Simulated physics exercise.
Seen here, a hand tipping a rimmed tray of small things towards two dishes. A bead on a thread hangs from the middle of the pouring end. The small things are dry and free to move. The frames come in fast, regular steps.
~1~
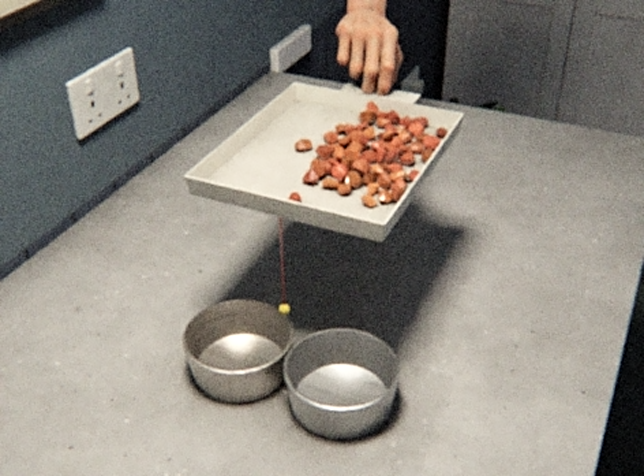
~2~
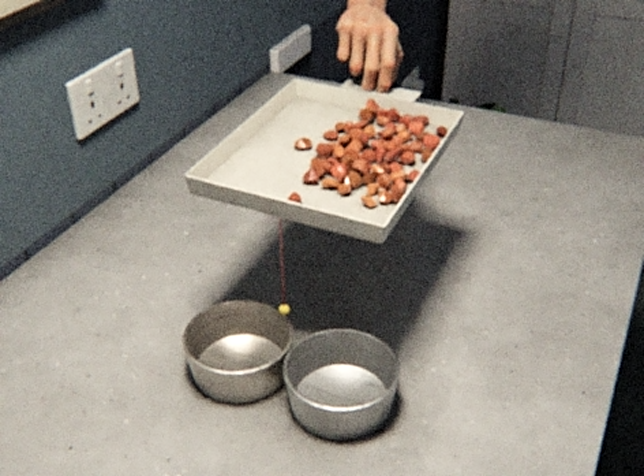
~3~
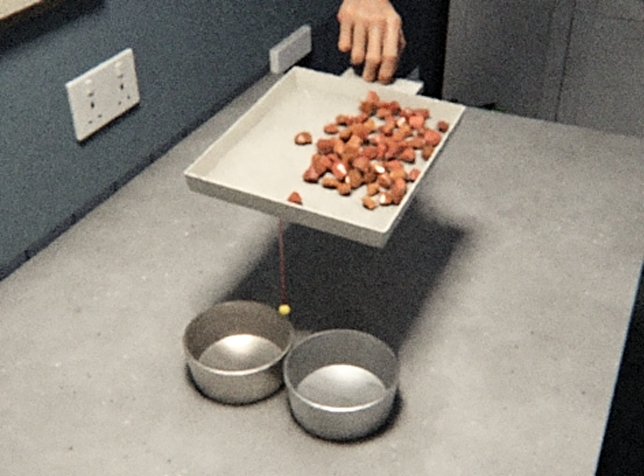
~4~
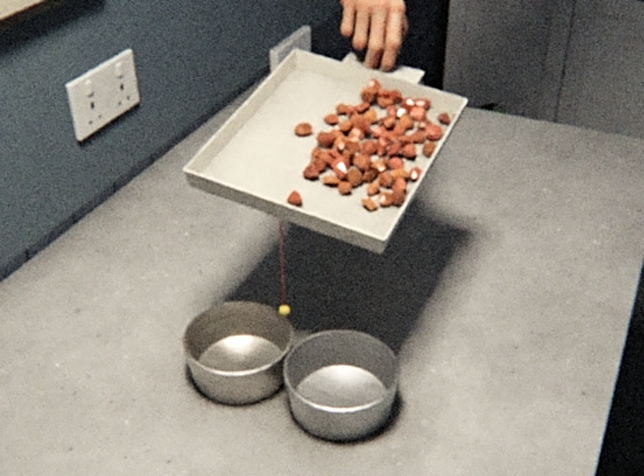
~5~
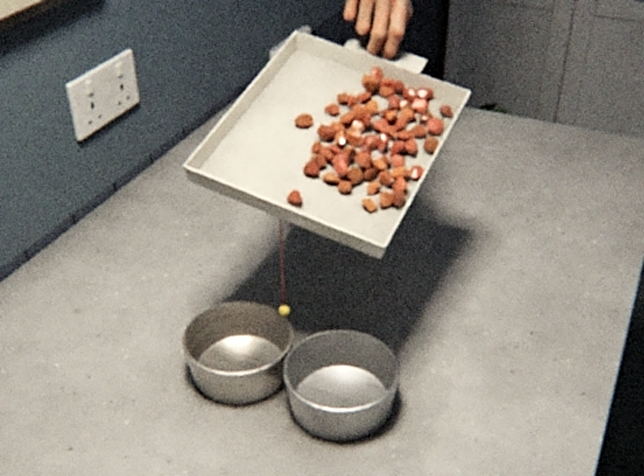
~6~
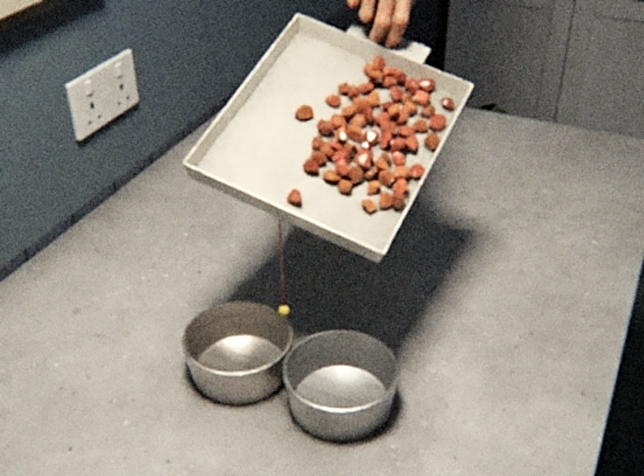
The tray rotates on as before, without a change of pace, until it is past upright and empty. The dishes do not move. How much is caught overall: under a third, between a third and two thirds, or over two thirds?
The two hold from one third to two thirds of the load.
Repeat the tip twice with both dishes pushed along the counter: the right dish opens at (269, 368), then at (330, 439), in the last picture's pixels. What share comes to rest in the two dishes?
Roughly 0 per cent, and 0 per cent.
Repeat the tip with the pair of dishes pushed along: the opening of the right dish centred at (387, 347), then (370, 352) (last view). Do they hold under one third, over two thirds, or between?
At the first place more than two thirds, at the second above two thirds.
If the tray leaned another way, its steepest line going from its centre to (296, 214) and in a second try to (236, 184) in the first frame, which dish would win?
One: The right one. Two: The dish on the left.
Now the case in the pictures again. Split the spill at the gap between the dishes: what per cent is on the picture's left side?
It comes to 0 per cent or so.
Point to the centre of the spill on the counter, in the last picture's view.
At about (404, 367).
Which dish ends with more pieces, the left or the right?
That is right.
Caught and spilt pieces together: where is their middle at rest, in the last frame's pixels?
Close to (363, 387).
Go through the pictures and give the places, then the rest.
Corners of the pouring end at (189, 175) and (382, 222), level; middle of the load at (368, 157), bits of crushed brick; left dish at (212, 382); right dish at (318, 419); bead on its thread at (284, 309), in the first frame.
Corners of the pouring end at (189, 174) and (382, 224), level; middle of the load at (368, 156), in the second frame.
Corners of the pouring end at (188, 172) and (383, 229), tipped barely, lowest at the right corner; middle of the load at (368, 153), in the third frame.
Corners of the pouring end at (188, 168) and (383, 236), tipped a little, lowest at the right corner; middle of the load at (369, 147), in the fourth frame.
Corners of the pouring end at (188, 165) and (383, 243), tipped clearly, lowest at the right corner; middle of the load at (370, 142), in the fifth frame.
Corners of the pouring end at (188, 162) and (382, 250), tipped clearly, lowest at the right corner; middle of the load at (371, 137); left dish at (212, 384); right dish at (318, 420), in the sixth frame.
Soon after the last picture, tray tipped steeply; nearly all on the tray; a stray few in the air.
A little later, tray tipped past a quarter turn; about a quarter on the tray; about half in the right dish; about a quarter outside both; a small part in the air.
Later still, tray tipped past a quarter turn; about half in the right dish; about half outside both.
At rest, tray tipped past a quarter turn; about half in the right dish; none in the left dish; about half outside both.
